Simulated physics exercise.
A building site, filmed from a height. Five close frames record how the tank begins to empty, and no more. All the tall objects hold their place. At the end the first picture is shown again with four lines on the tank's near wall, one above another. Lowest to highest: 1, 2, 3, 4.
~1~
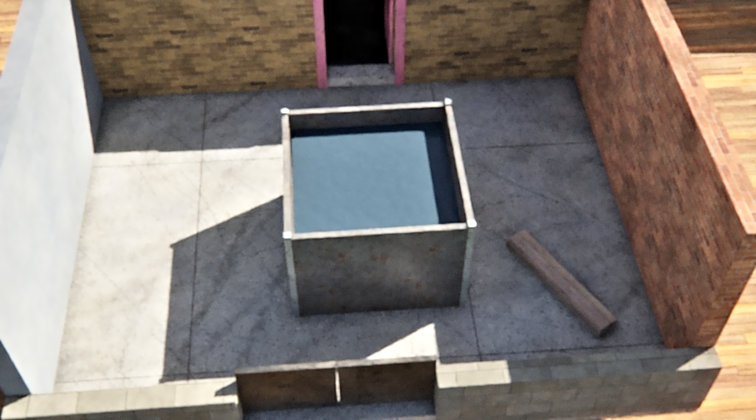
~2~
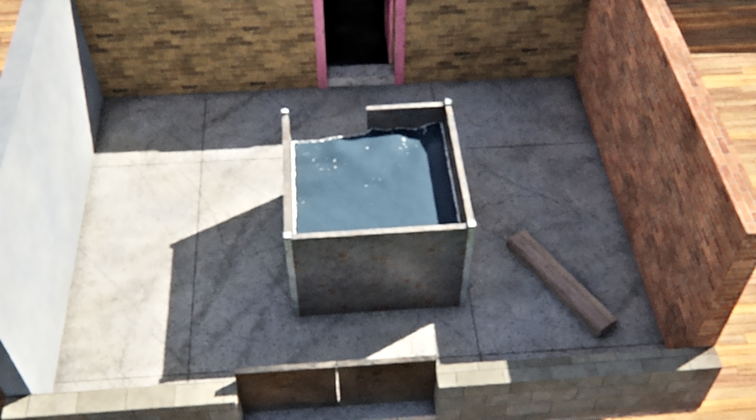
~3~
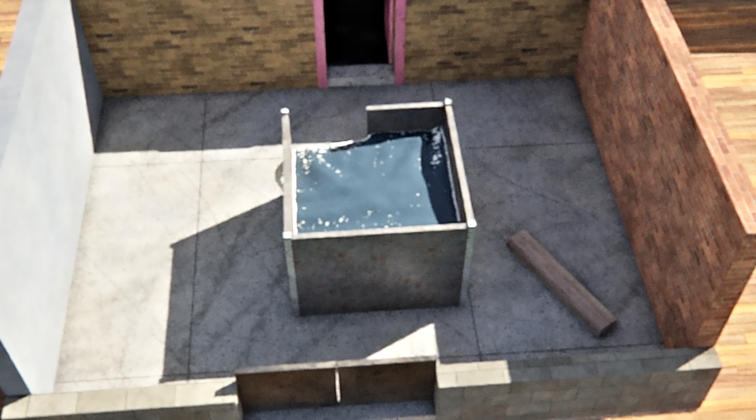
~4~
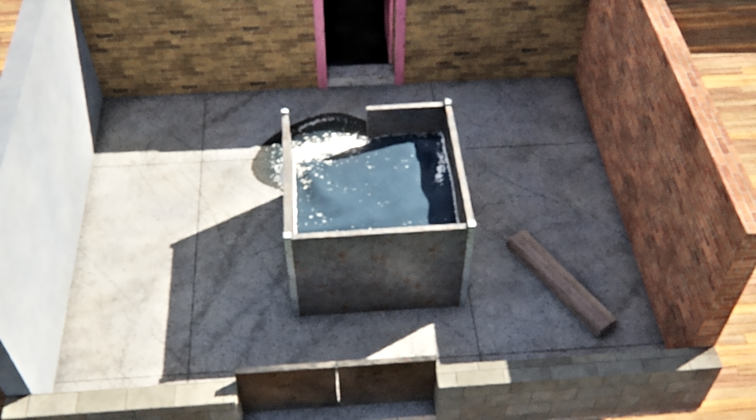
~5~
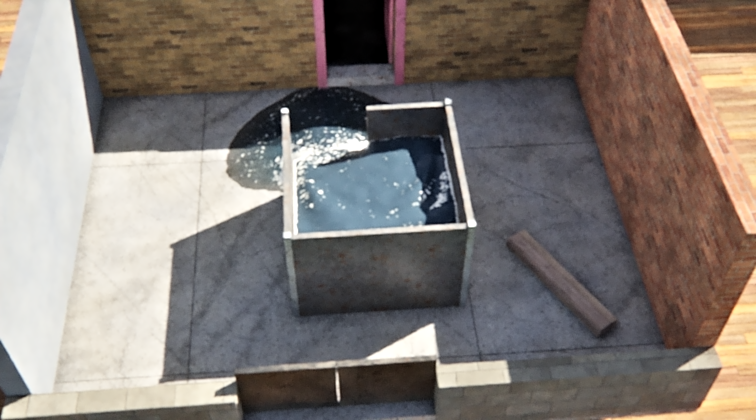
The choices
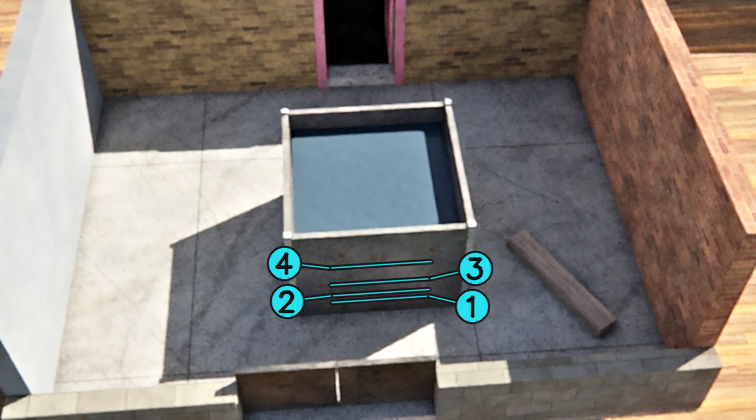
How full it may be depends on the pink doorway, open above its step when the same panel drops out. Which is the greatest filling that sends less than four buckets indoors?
2 will do.
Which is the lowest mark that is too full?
Here it is mark 3.
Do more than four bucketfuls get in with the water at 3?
Yes, that goes wrong.
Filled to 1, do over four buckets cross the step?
No, that is safe.
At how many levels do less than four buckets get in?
Two of the four.
On the marked copy, 1 at (380, 299); 2 at (380, 292); 3 at (380, 281); 4 at (380, 264); from the bottom up 1, 2, 3, 4.
With 1, nothing gets over.
With 2, a splash gets over, under a bucket.
With 3, about 7 bucketfuls get in.
With 4, dozens of bucketfuls pour in.
